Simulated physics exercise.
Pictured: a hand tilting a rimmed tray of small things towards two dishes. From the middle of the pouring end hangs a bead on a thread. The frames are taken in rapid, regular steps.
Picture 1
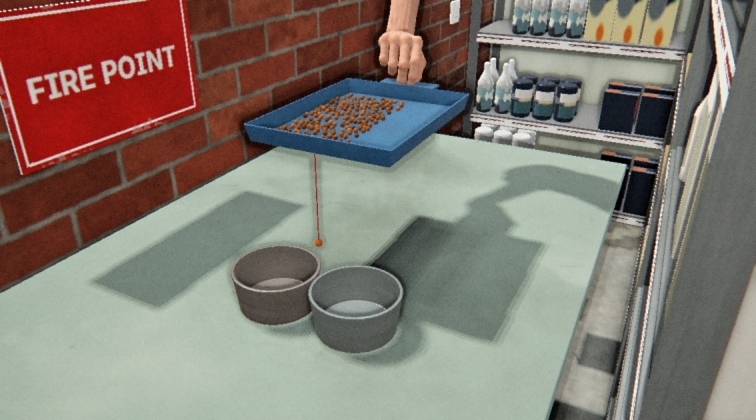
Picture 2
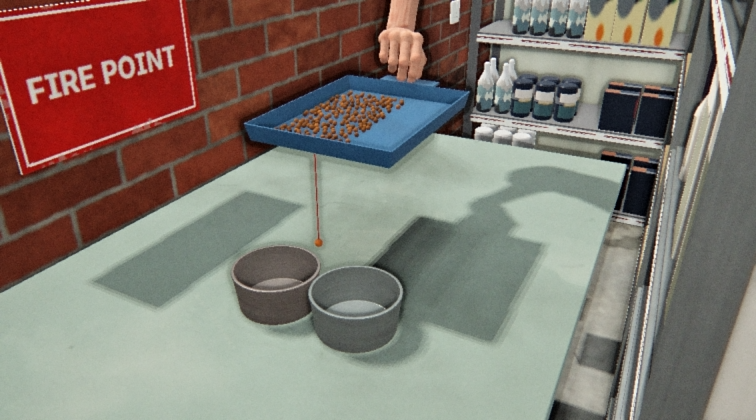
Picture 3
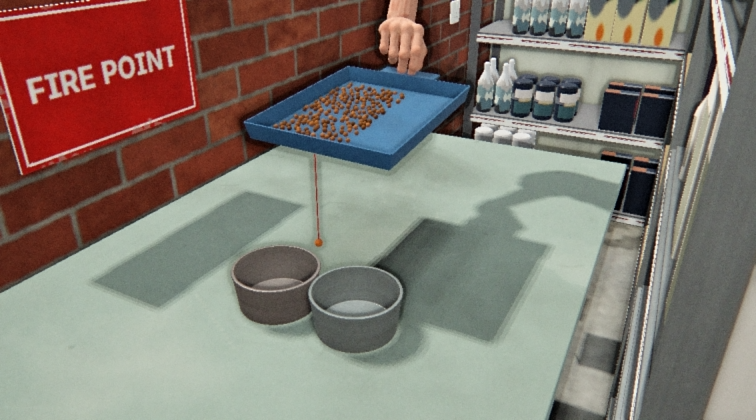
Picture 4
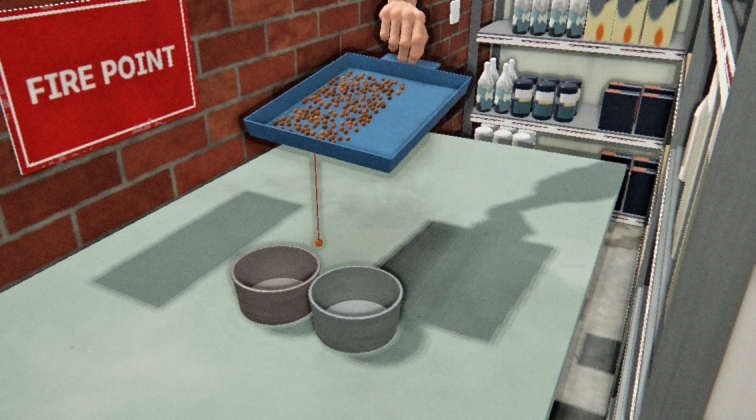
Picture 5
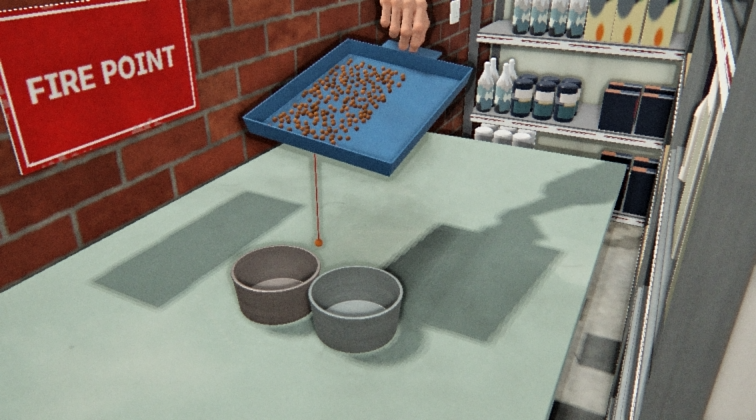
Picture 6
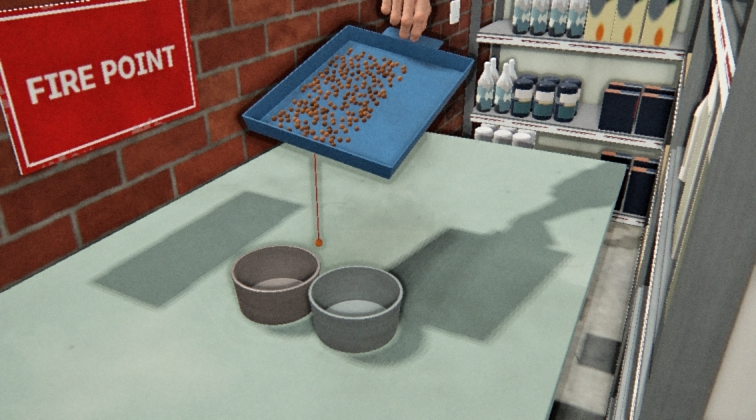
A hand tilts a blue rimmed tray of small orange-brown balls above two round dishes, a brownish one on the left and a grey one on the right, on a pale green table. Seen from slightly above, a red "FIRE POINT" sign hangs on brick at left, and stocked shelves stand at right. The hand lifts the tray's far end, its near right corner dips lowest, and the balls shift and spread, while the bead on its thread, dishes and camera stay still.
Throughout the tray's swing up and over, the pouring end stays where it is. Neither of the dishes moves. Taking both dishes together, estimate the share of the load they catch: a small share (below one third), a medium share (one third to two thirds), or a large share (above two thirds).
They catch a medium share of it.
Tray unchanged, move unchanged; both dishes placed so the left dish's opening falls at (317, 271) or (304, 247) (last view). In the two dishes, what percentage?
In turn 50 and 90 in a hundred.
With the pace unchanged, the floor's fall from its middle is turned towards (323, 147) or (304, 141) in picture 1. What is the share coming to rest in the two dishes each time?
About 80 % and about 20 %.
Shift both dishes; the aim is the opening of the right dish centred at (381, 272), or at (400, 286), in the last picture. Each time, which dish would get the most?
In the first try it is the one to the right, in the second it is the one to the right.
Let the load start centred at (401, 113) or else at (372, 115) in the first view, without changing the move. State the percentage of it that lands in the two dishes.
Near 40 and 50 percent respectively.
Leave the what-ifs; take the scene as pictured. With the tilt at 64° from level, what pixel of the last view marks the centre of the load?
The middle of the pieces lands at roughly (375, 177).
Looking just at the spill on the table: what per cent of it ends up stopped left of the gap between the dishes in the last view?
Roughly 0 in a hundred.
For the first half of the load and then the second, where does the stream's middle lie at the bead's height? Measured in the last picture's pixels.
Early-half point (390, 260); late-half point (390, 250).
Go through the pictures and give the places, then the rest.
In the first picture, corners of the pouring end near (250, 124) and (390, 149), level; middle of the load near (345, 119), cereal balls; left dish near (251, 303); right dish near (333, 330); bead on its thread near (319, 243).
In the second picture, corners of the pouring end near (249, 123) and (390, 150), level; middle of the load near (345, 118).
In the third picture, corners of the pouring end near (249, 121) and (390, 152), tipped barely, lowest at the right corner; middle of the load near (345, 114).
In the fourth picture, corners of the pouring end near (249, 119) and (390, 156), tipped a little, lowest at the right corner; middle of the load near (345, 107).
In the fifth picture, corners of the pouring end near (248, 117) and (390, 160), tipped a little, lowest at the right corner; middle of the load near (336, 99).
In the sixth picture, corners of the pouring end near (248, 115) and (390, 164), tipped clearly, lowest at the right corner; middle of the load near (345, 98), the bulk on the move; left dish near (251, 303); right dish near (333, 330).
Shortly afterwards, tray tipped steeply; the bulk on the tray; a little in the right dish; only a few outside both; a little in the air.
Next, tray tipped past a quarter turn; a little on the tray; near half in the right dish; near a quarter outside both; near a quarter in the air.
Some moments later, tray tipped past a quarter turn; near half in the right dish; near half outside both.
In the end, tray tipped past a quarter turn; near half in the right dish; none at all in the left dish; near half outside both.
